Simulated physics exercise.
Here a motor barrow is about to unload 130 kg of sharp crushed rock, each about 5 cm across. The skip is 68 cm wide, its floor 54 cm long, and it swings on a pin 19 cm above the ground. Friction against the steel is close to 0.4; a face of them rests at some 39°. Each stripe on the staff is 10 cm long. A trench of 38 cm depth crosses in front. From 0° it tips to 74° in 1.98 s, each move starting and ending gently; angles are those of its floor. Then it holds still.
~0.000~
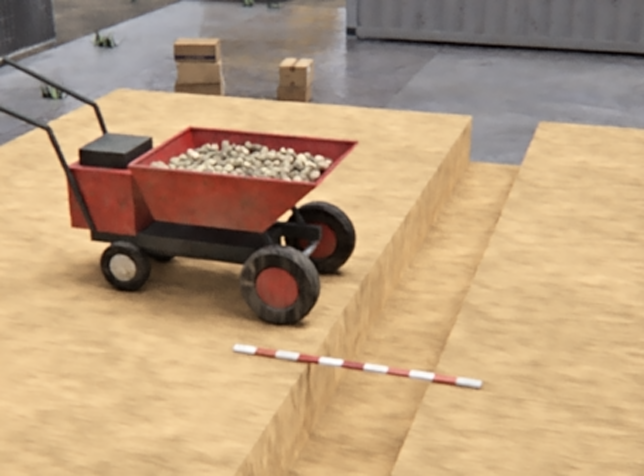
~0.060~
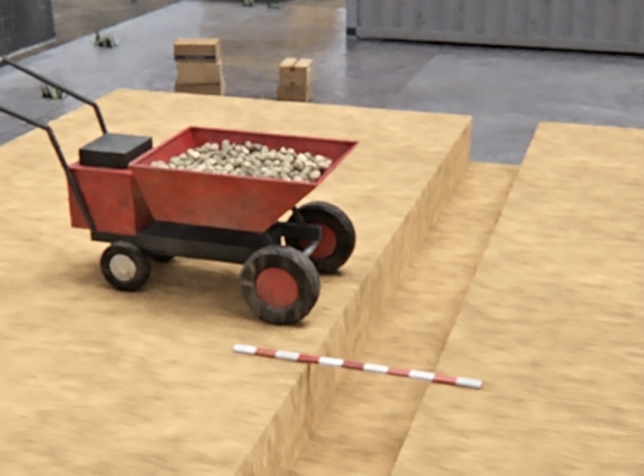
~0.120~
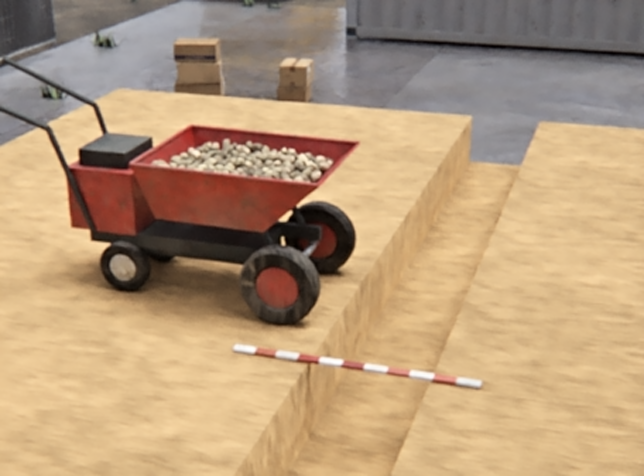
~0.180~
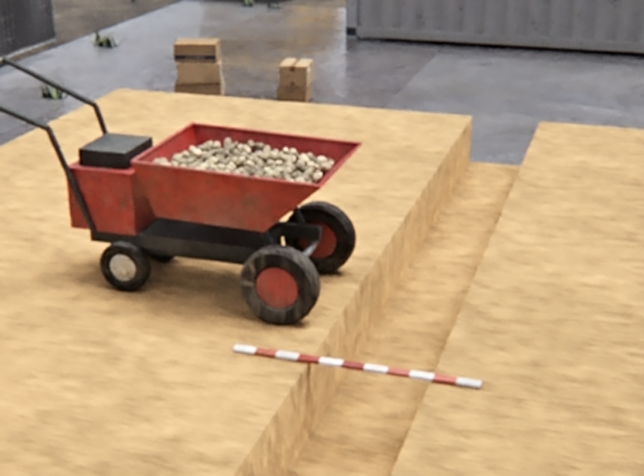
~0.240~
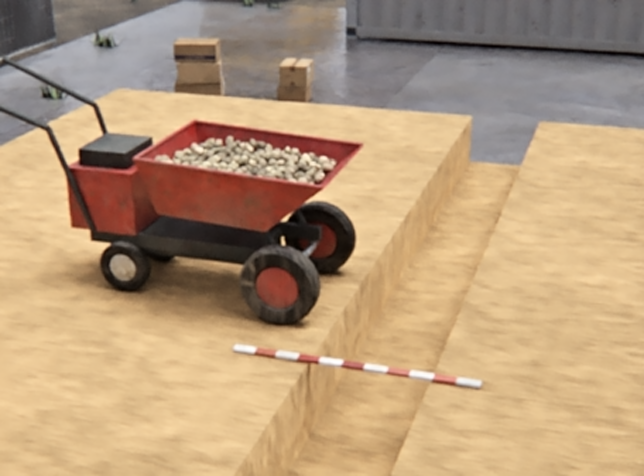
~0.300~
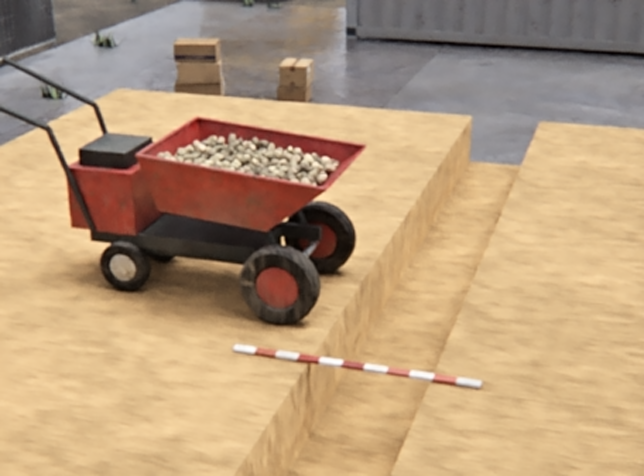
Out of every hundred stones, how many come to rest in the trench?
Some 84 per cent of it.
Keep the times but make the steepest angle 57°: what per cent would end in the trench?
In that case some 50 per cent.
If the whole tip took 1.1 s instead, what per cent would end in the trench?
Then about 75 per cent.
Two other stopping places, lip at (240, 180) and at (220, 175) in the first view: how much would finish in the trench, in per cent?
About 100 and 80 per cent.
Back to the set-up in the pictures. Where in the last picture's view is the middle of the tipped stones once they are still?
Around (431, 365).
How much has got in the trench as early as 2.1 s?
Some 55 per cent.
After 1.5 s the floor is at 62°; 100 % in the skip; the foremost stones are at (411, 265).
After 2.1 s the floor is at 74°; 30 % in the skip, 56 % in the trench, 14 % past the trench; the foremost stones are at (528, 327).
After 2.4 s the floor is at 74°; 5 % in the skip, 78 % in the trench, 17 % past the trench; the foremost stones are at (574, 333).
After 4.4 s the floor is at 74°; 0 % in the skip, 84 % in the trench, 16 % past the trench; the foremost stones are at (576, 333).
